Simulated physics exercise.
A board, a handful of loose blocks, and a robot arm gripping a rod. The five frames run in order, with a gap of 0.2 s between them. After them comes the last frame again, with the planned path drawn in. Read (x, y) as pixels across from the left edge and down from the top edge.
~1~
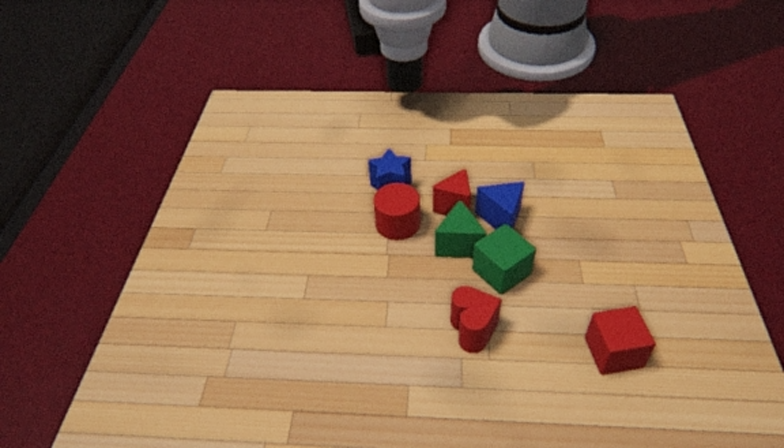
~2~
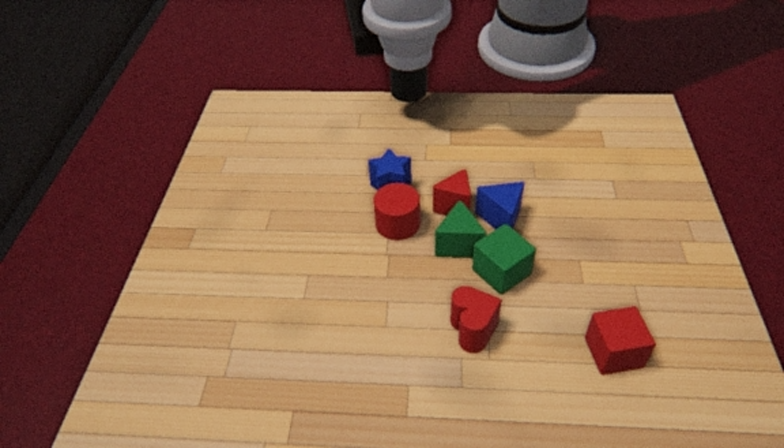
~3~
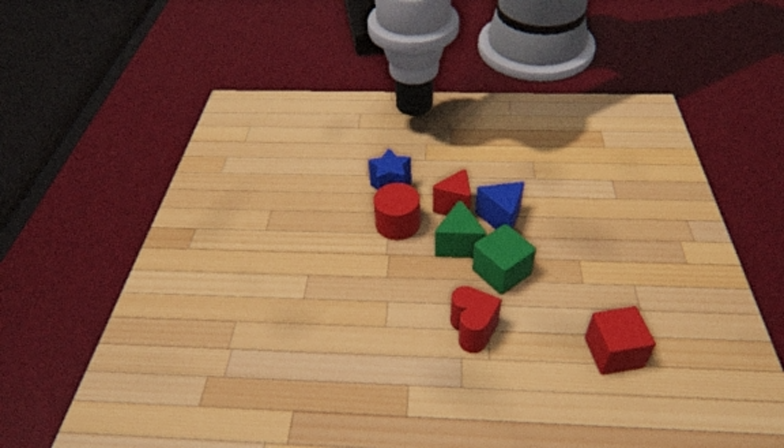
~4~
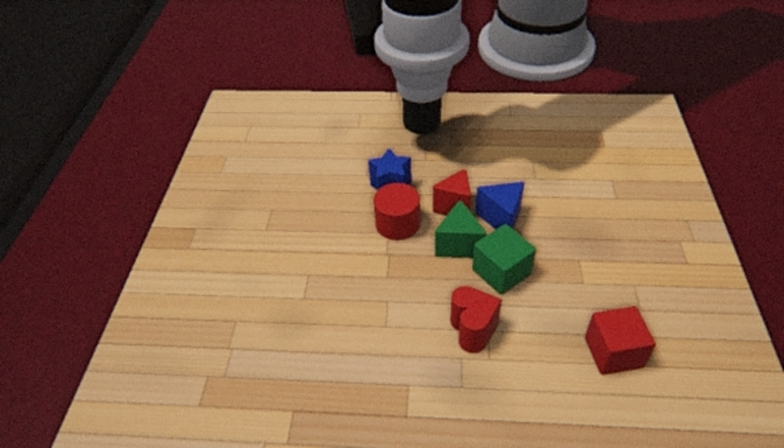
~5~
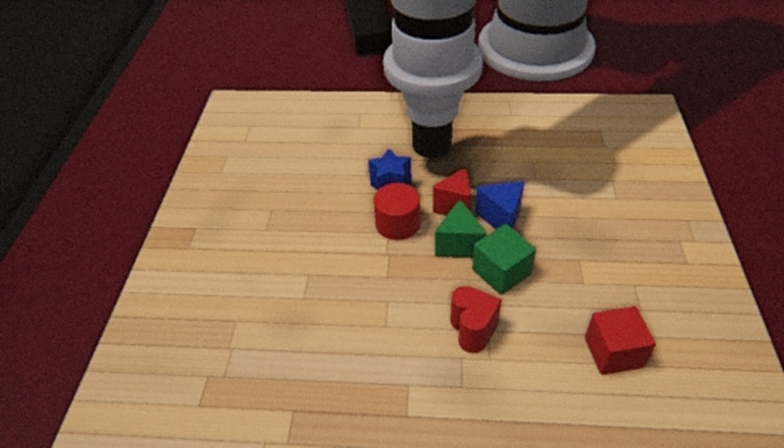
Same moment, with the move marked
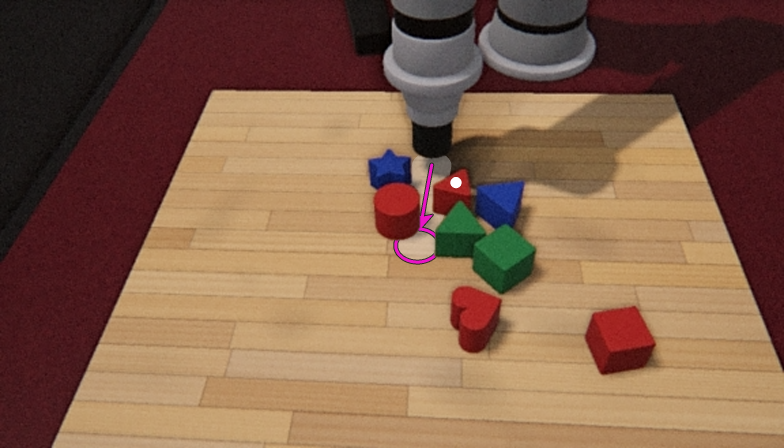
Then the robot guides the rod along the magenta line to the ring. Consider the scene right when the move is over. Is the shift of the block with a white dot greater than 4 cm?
Short answer: No.
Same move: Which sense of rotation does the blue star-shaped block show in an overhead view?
It is turned clockwise.
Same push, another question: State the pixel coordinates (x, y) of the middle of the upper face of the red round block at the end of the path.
The centre of its top face lies at (371, 229).
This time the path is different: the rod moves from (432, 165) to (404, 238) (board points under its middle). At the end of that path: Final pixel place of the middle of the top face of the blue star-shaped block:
It will likely be found at (380, 177).
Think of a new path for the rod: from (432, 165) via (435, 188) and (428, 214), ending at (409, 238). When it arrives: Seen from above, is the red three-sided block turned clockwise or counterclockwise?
It twists against the clock when seen from above.
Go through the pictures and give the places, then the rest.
The first frame shows lower end of the rod (405, 83), tops of blocks, blue star-shaped block (390, 162), red round block (397, 198), red three-sided block (456, 183), green three-sided block (461, 221).
The second frame shows rod (409, 92), blocks as before.
The third frame shows rod (415, 105), blocks as before.
The fourth frame shows rod (422, 123), blocks as before.
The fifth frame shows rod (432, 146), blue star-shaped block (390, 162), red round block (397, 198), red three-sided block (456, 183), green three-sided block (461, 221).
The drawn path runs straight from (432, 165) to (418, 245); the dot is on the red three-sided block.
On the path given first. One third of the way, rod (427, 171); blue star-shaped block (384, 167), turned 30° clockwise.
Two thirds of the way, rod (422, 198); blue star-shaped block (383, 171), turned 55° clockwise; red round block (386, 212); red three-sided block (457, 191), turned 45° anticlockwise.
At the end, rod (417, 226); blue star-shaped block (383, 171), turned 55° clockwise; red round block (371, 229); red three-sided block (457, 191), turned 45° anticlockwise; green three-sided block not moved.
